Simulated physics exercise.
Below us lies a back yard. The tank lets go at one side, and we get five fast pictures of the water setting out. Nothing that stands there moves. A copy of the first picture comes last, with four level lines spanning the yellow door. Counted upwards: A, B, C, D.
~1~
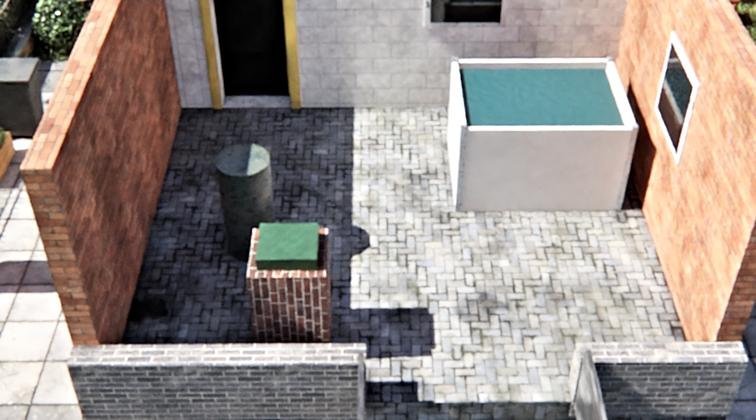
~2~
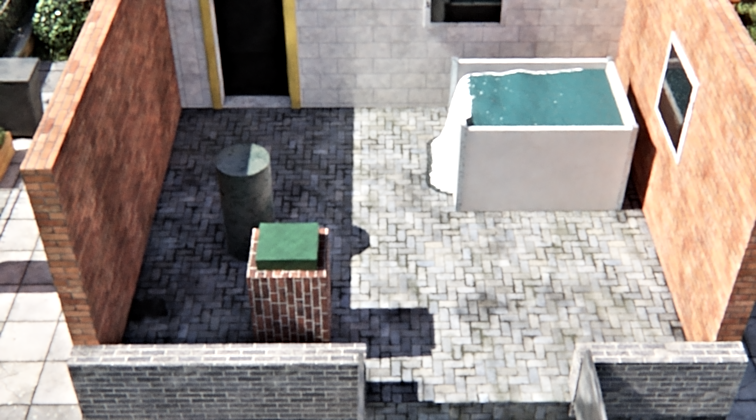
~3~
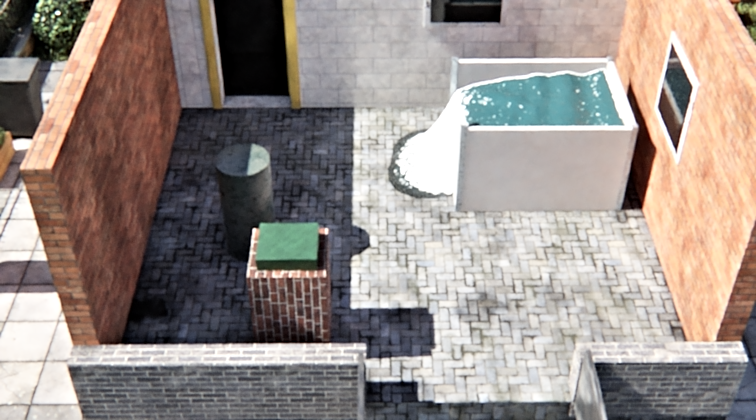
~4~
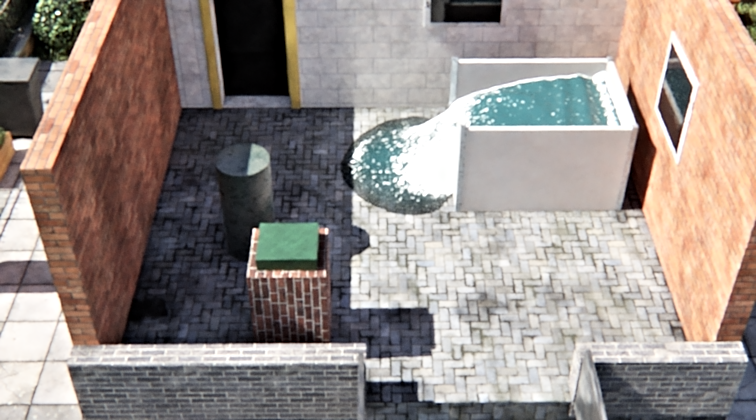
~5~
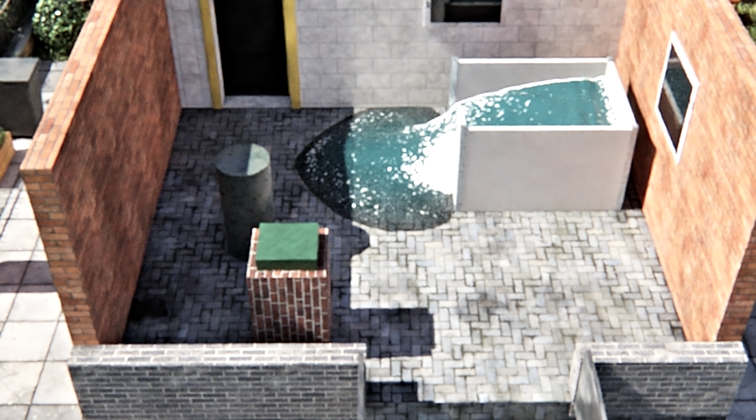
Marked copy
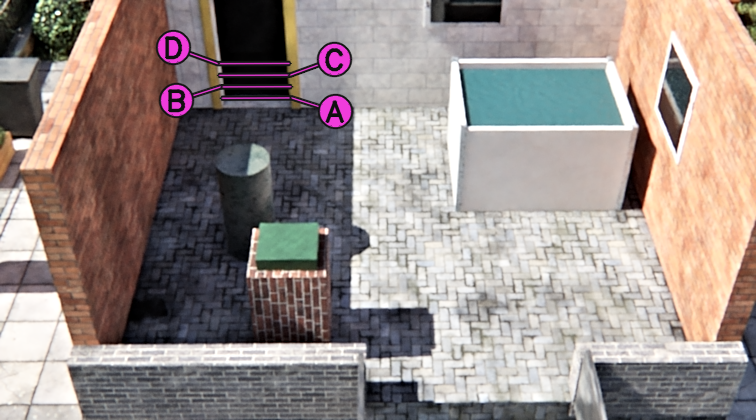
Water pours from the left side of a white tank and spreads leftward across the paved yard.
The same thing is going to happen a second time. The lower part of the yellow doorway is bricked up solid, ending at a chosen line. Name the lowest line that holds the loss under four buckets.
Line B.
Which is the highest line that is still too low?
A it is.
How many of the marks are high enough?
Three of the four.
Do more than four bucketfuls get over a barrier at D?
No, not at all.
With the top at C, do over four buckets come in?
No, that is safe.
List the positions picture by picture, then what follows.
Water in the tank at rest, its middle at (540, 99); foot of the yellow doorway at (257, 107); open gate at (472, 339), in the first frame.
Front seen at (440, 188), 1 % of the ground wet, in the second frame.
Front seen at (398, 182), 3 % of the ground wet, in the third frame.
Front seen at (348, 169), 8 % of the ground wet, in the fourth frame.
Front seen at (304, 158), 15 % of the ground wet, in the fifth frame.
On the marked copy, A at (256, 98); B at (255, 86); C at (254, 75); D at (253, 63); from the bottom up A, B, C, D.
With A, about 10 bucketfuls get in.
With B, a splash gets over, under a bucket.
With C, nothing gets over.
With D, nothing gets over.
